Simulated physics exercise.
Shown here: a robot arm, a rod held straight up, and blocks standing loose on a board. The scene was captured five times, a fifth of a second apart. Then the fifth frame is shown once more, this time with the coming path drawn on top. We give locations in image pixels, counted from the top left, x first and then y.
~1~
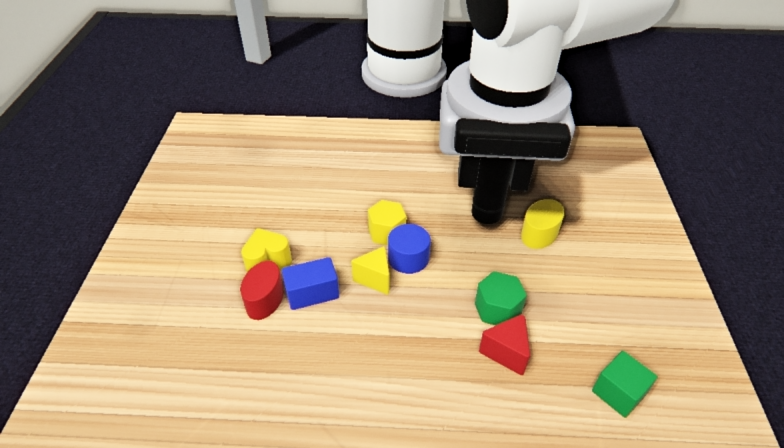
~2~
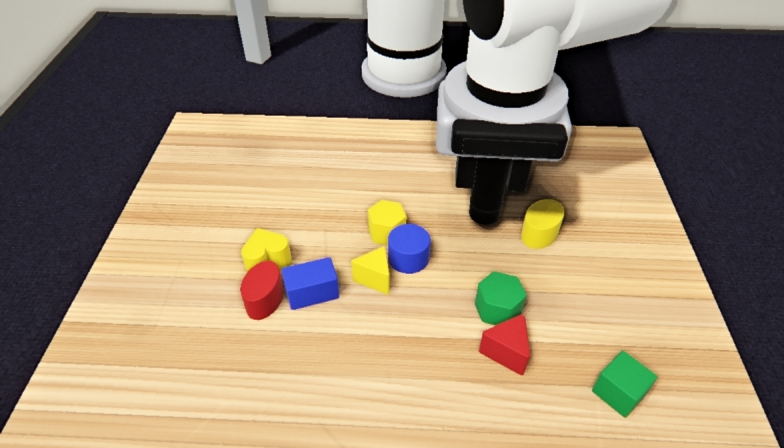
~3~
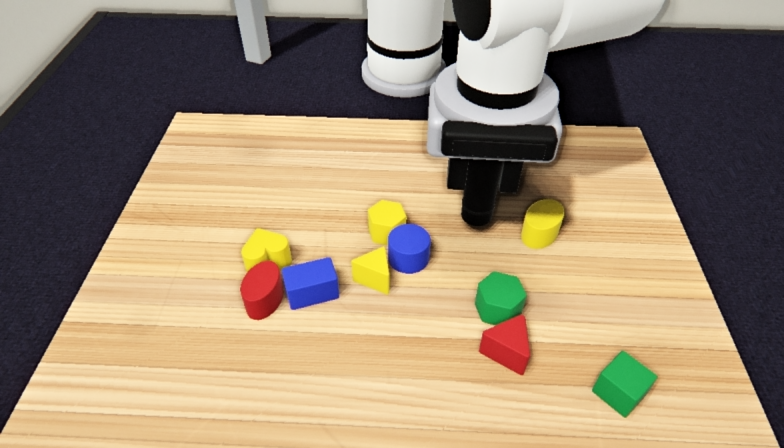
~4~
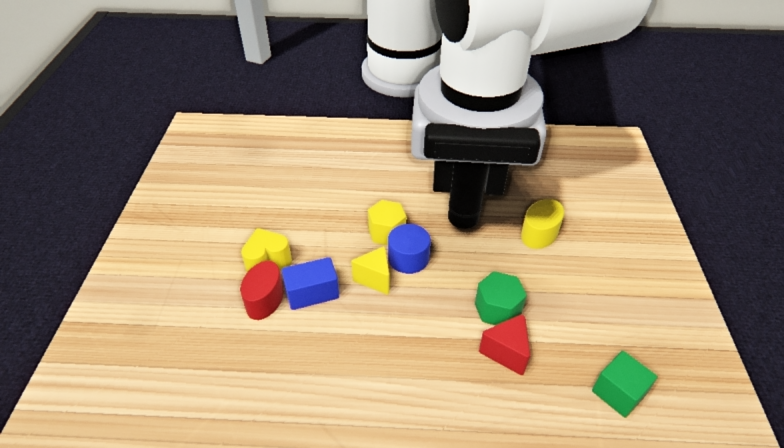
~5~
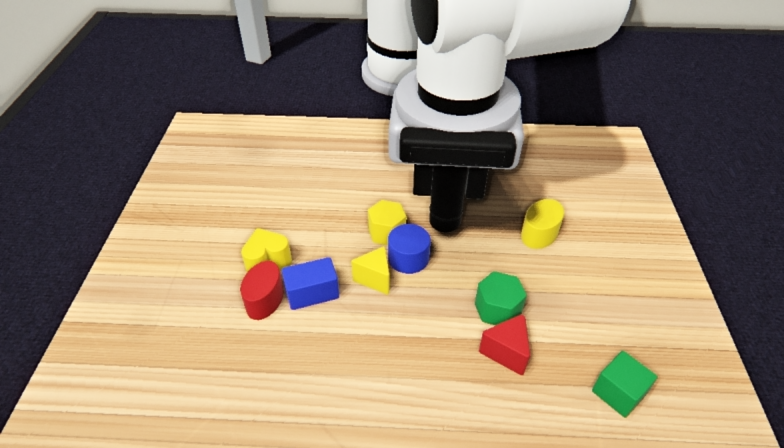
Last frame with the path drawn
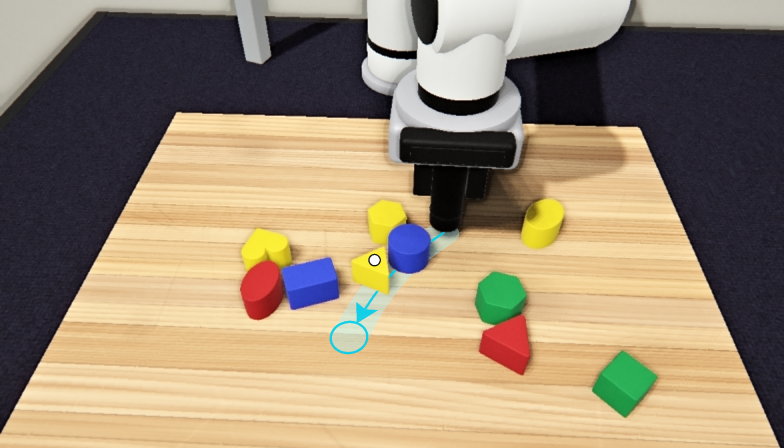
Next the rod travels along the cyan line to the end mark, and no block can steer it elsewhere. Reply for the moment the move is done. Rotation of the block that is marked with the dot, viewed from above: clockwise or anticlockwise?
Rotates counter-clockwise.
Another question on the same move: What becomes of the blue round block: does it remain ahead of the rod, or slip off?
My guess is it keeps its place ahead of the rod.
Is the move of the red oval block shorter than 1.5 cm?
The answer is yes.
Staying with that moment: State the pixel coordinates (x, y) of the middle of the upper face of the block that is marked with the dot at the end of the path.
Around pixel (270, 353).
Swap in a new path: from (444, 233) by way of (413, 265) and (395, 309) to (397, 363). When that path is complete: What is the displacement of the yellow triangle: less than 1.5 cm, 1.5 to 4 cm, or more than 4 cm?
It shifts over 4 cm.
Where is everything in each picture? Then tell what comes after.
In the first picture, tip of the rod (487, 215), middles of tops, red oval block (260, 280), blue oblong block (309, 273), yellow triangle (375, 260), blue round block (409, 238).
In the second picture, rod (484, 215), nothing pushed.
In the third picture, rod (476, 216), nothing pushed.
In the fourth picture, rod (463, 219), nothing pushed.
In the fifth picture, rod (445, 222), red oval block (260, 280), blue oblong block (309, 273), yellow triangle (375, 260), blue round block (409, 238).
The line goes from (444, 233) over (391, 275) to (349, 337); the dot is on the yellow triangle.
On the path given first. One third of the way, rod (407, 249); yellow triangle (351, 277), turned 45° anticlockwise; blue round block (378, 259).
Two thirds of the way, rod (375, 284); red oval block (254, 278); blue oblong block (300, 278), turned 35° clockwise; yellow triangle (316, 320), turned 40° anticlockwise; blue round block (343, 297).
At the end, rod (348, 327); red oval block (252, 278); blue oblong block (299, 280), turned 45° clockwise; yellow triangle (270, 353), turned 30° anticlockwise; blue round block (307, 335).
